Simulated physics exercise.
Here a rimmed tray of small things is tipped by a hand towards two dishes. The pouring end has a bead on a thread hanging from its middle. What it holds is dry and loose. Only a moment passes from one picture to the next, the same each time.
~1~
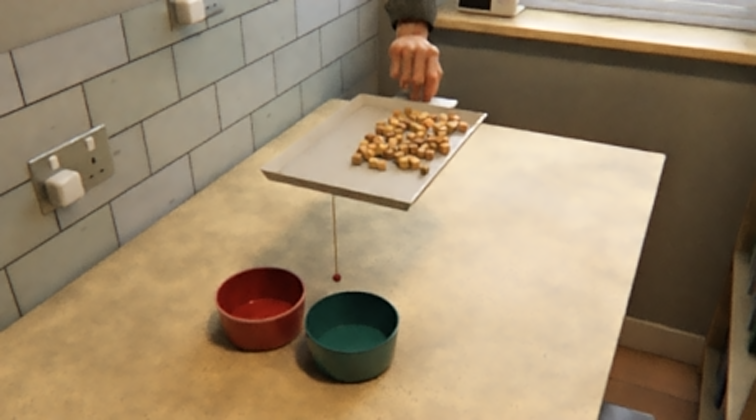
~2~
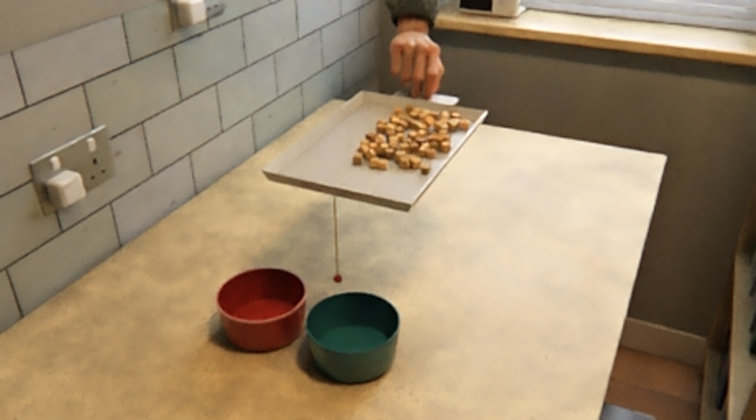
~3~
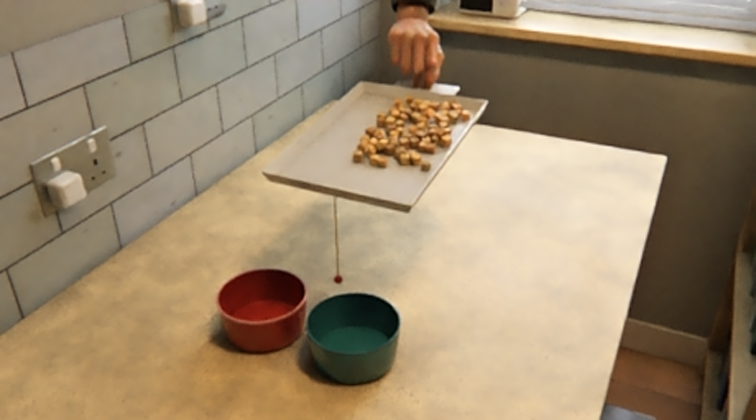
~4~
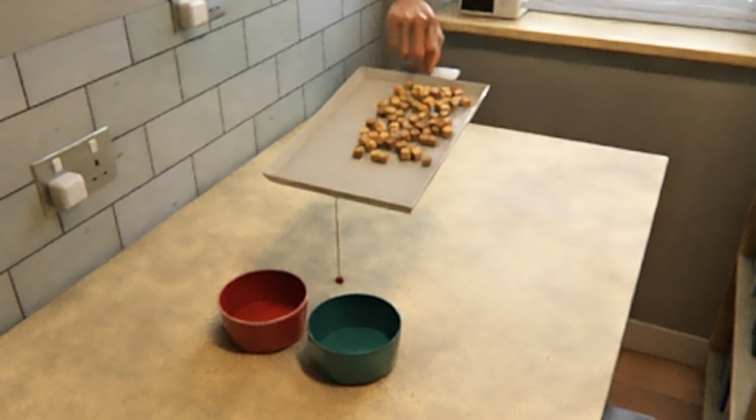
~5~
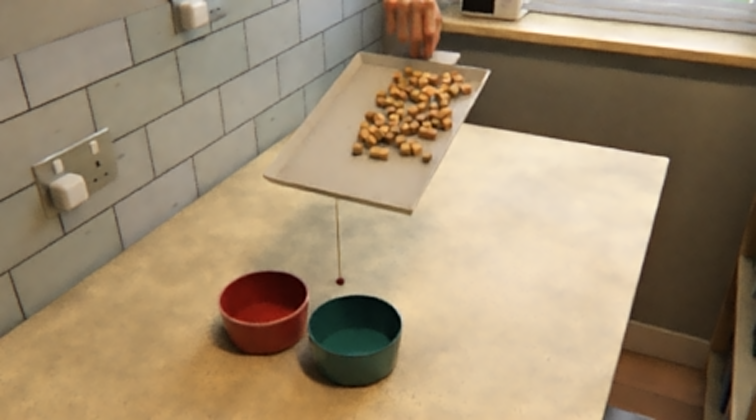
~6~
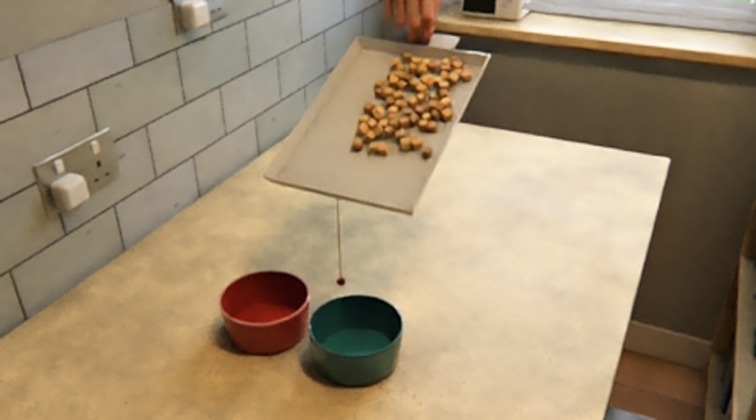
We see a hand gradually raise the far end of a pale rimmed tray of small wooden cubes, tilting it towards a red dish and a green dish, while the cubes stay bunched and a bead hangs on a thread.
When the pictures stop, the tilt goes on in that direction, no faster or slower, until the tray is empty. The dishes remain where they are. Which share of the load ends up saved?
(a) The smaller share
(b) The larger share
b, the larger share.
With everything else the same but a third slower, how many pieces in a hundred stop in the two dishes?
It would be close to 90 per cent.
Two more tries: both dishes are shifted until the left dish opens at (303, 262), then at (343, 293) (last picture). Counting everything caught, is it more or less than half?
So that's a lesser portion the first time round, a lesser portion the second.
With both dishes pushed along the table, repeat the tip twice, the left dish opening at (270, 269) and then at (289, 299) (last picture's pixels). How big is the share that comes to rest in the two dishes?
Respectively 10 percent and 70 percent.
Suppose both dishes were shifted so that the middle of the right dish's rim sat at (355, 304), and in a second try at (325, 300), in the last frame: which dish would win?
For the two places in order: The rightward one, the rightward one.
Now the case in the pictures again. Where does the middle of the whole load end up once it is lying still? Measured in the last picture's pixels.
Around (342, 356).
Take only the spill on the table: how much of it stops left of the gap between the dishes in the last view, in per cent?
That would be roughly 60 per cent.
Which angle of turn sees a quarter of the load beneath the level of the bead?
That happens at around 80°.
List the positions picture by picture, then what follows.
In the first picture, corners of the pouring end (267, 168) and (407, 199), level; middle of the load (412, 139), small wooden cubes; left dish (237, 332); right dish (330, 363); bead on its thread (337, 278).
In the second picture, corners of the pouring end (268, 169) and (408, 200), level; middle of the load (413, 137).
In the third picture, corners of the pouring end (268, 170) and (408, 201), tipped barely, level across its low end; middle of the load (413, 131).
In the fourth picture, corners of the pouring end (268, 171) and (409, 203), tipped a little, level across its low end; middle of the load (414, 121).
In the fifth picture, corners of the pouring end (268, 173) and (409, 205), tipped clearly, level across its low end; middle of the load (413, 112).
In the sixth picture, corners of the pouring end (269, 174) and (410, 206), tipped clearly, level across its low end; middle of the load (413, 103); left dish (241, 336); right dish (334, 367).
Just after the last frame, tray tipped steeply; roughly two thirds on the tray; roughly a third in the air.
A moment on, tray tipped past a quarter turn; about a tenth on the tray; roughly half in the right dish; roughly a quarter in the left dish; roughly a quarter outside both; just a few in the air.
Further on, tray tipped past a quarter turn; roughly half in the right dish; roughly a quarter in the left dish; roughly a quarter outside both.
When it is over, tray tipped past a quarter turn; roughly half in the right dish; roughly a quarter in the left dish; roughly a quarter outside both.
